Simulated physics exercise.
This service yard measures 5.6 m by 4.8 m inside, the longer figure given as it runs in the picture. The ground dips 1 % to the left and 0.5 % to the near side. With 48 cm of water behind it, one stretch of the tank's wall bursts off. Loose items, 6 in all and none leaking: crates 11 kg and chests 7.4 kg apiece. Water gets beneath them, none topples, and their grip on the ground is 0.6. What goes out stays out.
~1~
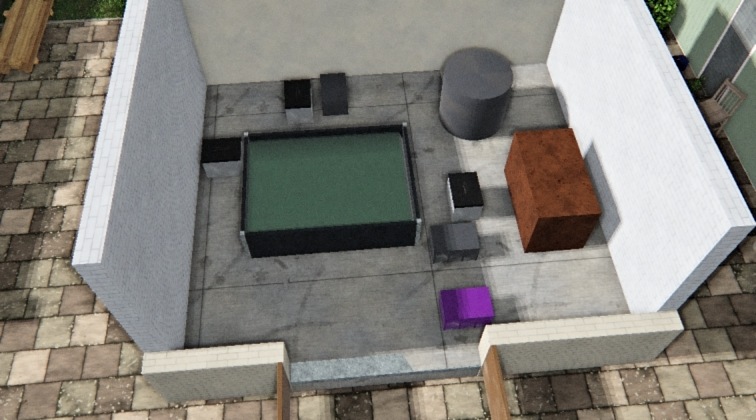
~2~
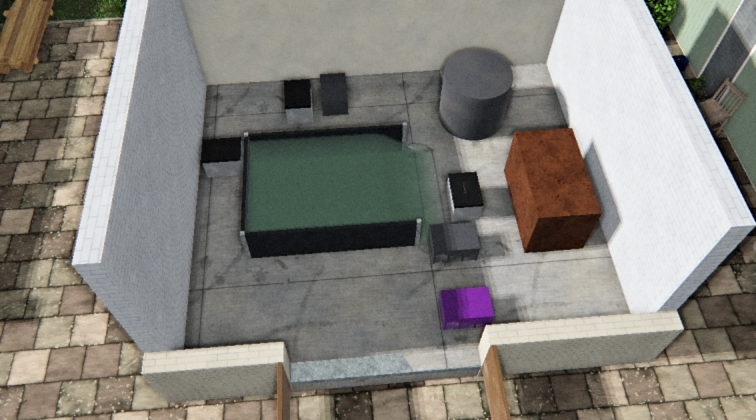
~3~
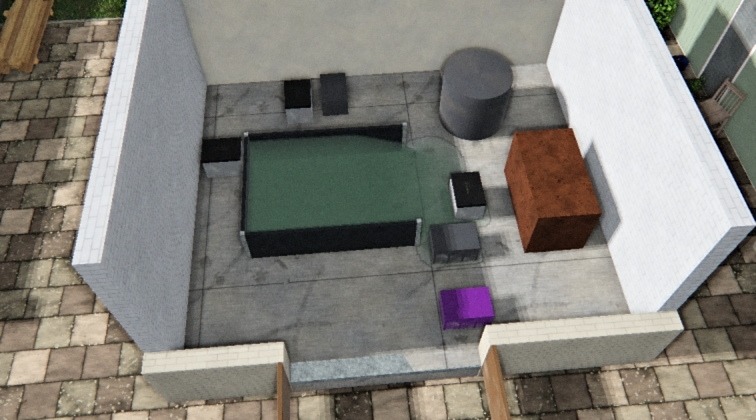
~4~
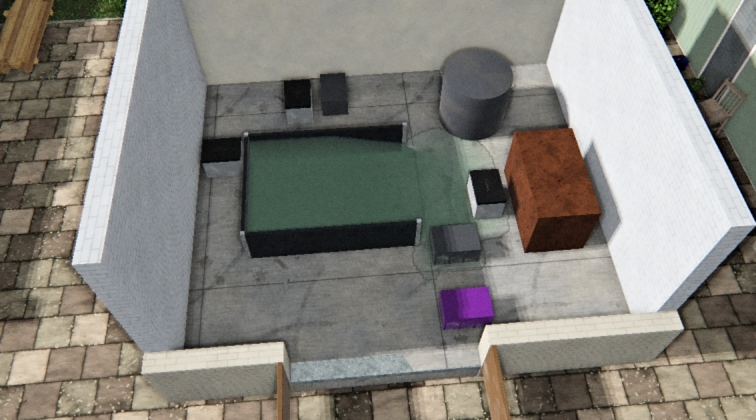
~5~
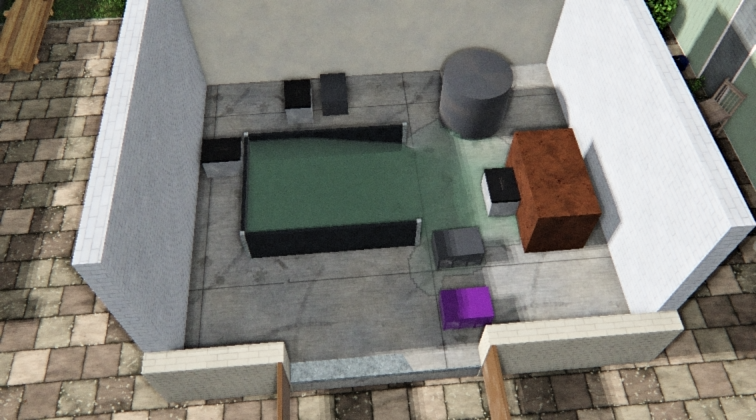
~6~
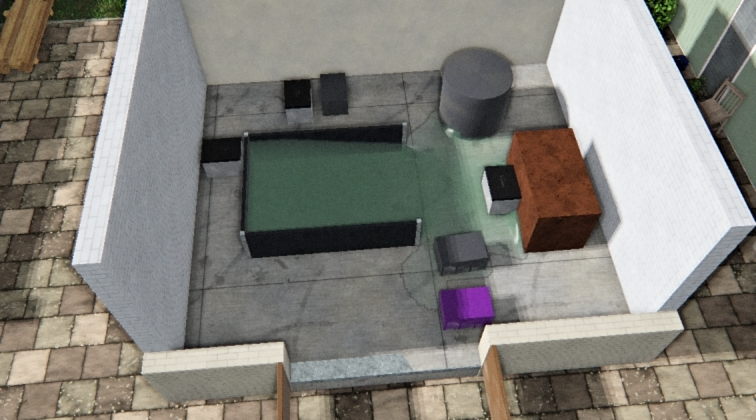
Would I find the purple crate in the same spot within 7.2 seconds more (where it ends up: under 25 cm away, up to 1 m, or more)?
Purple crate travels far.
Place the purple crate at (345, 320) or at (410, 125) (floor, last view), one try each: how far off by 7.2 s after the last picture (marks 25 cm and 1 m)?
In that order: It moves a short way; it gets carried off.
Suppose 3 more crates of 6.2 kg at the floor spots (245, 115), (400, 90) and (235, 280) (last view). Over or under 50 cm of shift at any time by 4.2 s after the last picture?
In that order: Under, more, less.
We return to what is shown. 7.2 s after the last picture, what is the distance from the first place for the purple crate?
Roughly 200 cm.
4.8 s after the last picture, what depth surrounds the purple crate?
About 5 cm.
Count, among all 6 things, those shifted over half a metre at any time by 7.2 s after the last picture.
6 of them.
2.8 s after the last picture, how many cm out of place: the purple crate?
About 140 cm.
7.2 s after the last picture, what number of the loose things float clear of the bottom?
At that moment 3.
Then, 0.9 s after the last picture the purple crate is near (468, 307), 0.1 m from its start, aground; 0 of 6 are out; 1 afloat.
Then, 2.8 s after the last picture the purple crate is near (369, 351), 1.3 m from its start, aground; 0 of 6 are out; 1 afloat.
Then, 4.8 s after the last picture the purple crate is near (307, 357), 2.0 m from its start, aground; 0 of 6 are out; 2 afloat.
Then, 7.2 s after the last picture the purple crate is near (307, 357), 2.0 m from its start, aground; 1 of 6 are out; 3 afloat.
